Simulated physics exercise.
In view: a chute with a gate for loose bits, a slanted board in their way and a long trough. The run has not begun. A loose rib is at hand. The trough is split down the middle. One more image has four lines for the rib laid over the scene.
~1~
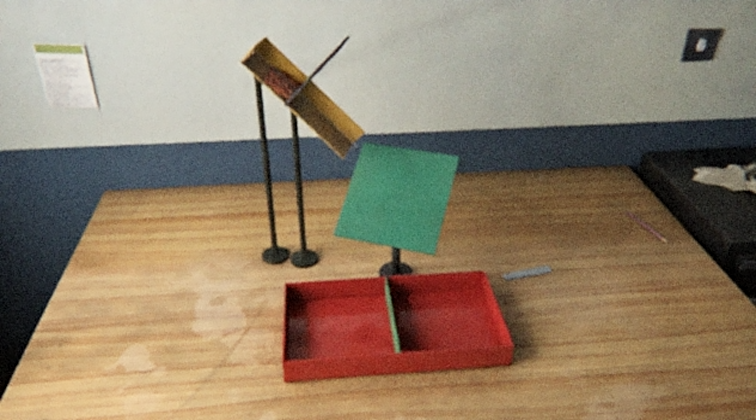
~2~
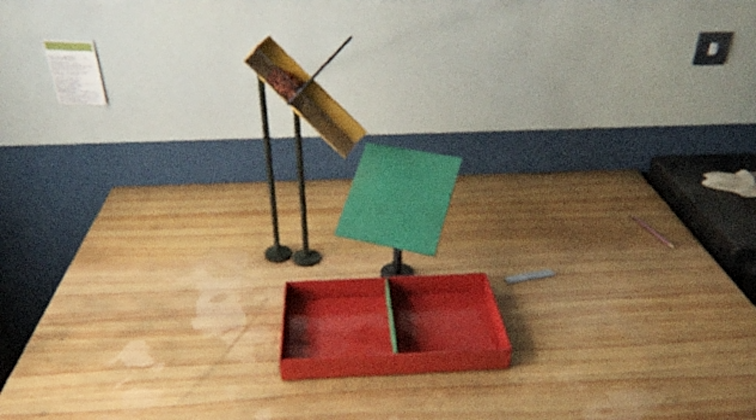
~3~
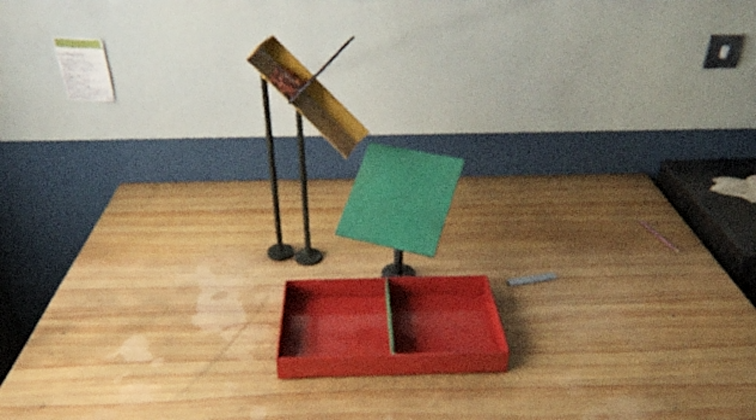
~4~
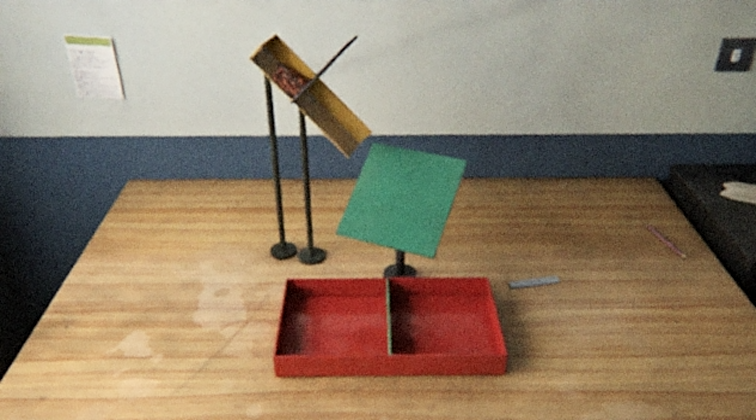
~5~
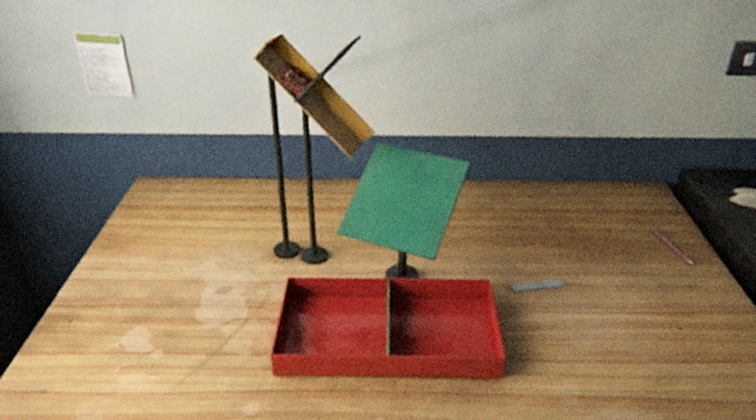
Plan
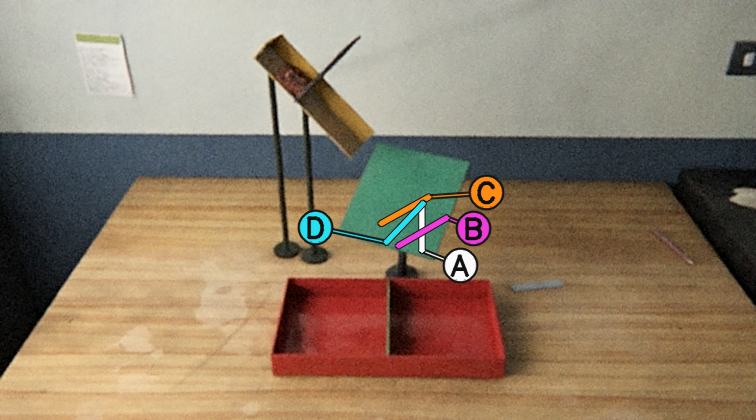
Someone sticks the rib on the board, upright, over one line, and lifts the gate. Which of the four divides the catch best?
Line A.
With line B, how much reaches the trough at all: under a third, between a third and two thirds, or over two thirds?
Over two thirds.
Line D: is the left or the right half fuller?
Left.
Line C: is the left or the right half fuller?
Left.
On the marked copy, line A from (421, 201) to (421, 250); line B from (446, 217) to (398, 245); line C from (428, 196) to (381, 223); line D from (423, 203) to (386, 242).
If A is chosen, of what is caught, about half in the left half, about half in the right.
If B is chosen, of what is caught, nearly all in the left half, a small part in the right.
If C is chosen, of what is caught, most in the left half, a small part in the right.
If D is chosen, of what is caught, nearly all in the left half, a stray few in the right.
